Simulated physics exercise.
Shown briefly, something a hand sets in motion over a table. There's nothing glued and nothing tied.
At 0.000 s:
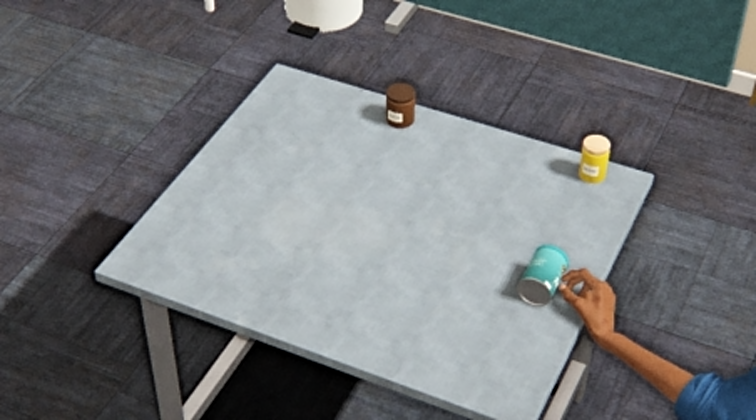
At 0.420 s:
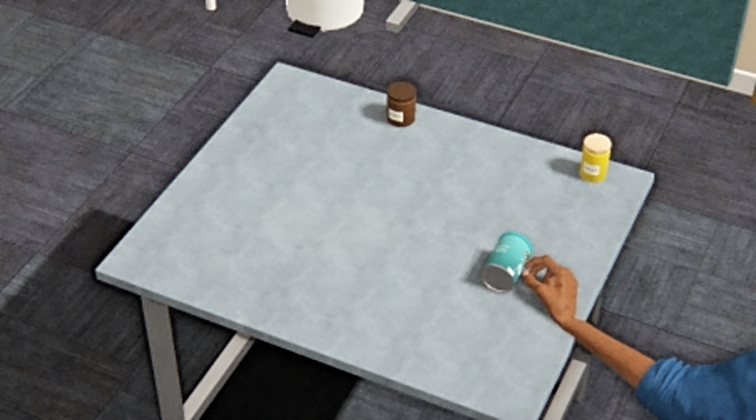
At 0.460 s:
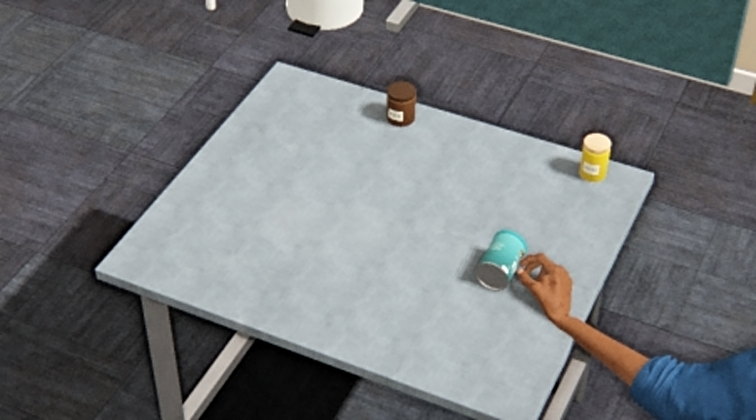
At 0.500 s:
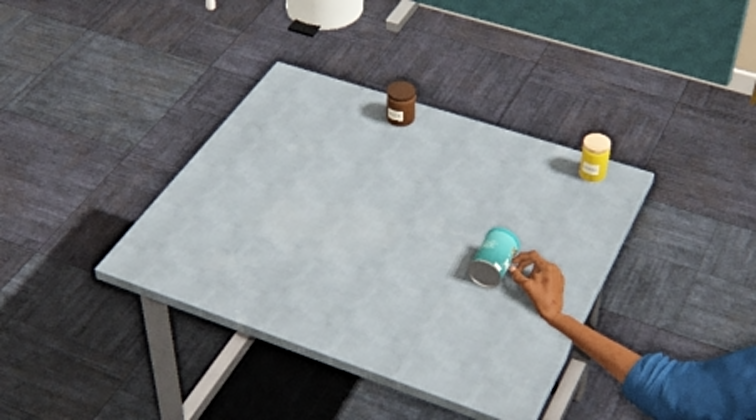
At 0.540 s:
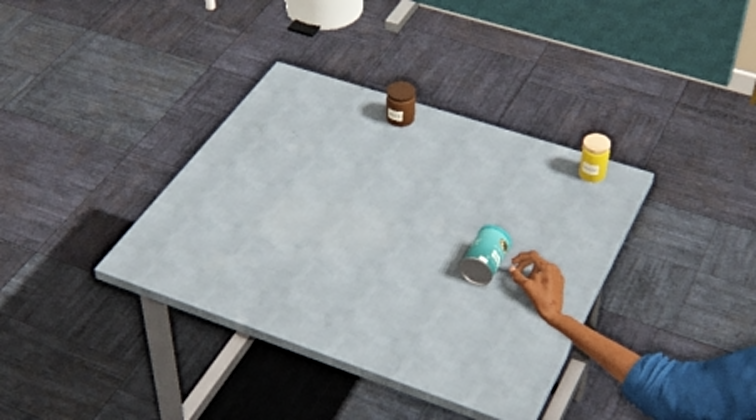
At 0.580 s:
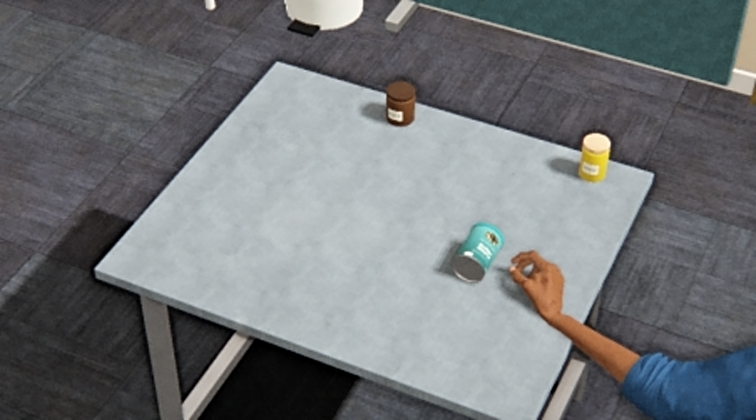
A turquoise tin lies on its side toward the right of a pale grey table, seen from above at an angle in a room with dark carpet. A brown jar stands near the table's far edge and a yellow one near the right corner. A hand from a blue sleeve pushes the tin leftward, then stays still while the tin rolls slightly farther left, its label turning into view.
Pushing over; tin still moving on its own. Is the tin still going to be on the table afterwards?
Yes. It winds up on the table.
After 0.68 s, turquoise tin shifted about its own width near (460, 247).
After 0.88 s, turquoise tin shifted well along near (433, 238).
After 1.08 s, turquoise tin shifted well along near (415, 232).
In the end (1.7 s), moved from the start, turquoise tin. At the end, from the last picture's camera, turquoise tin near (406, 229).
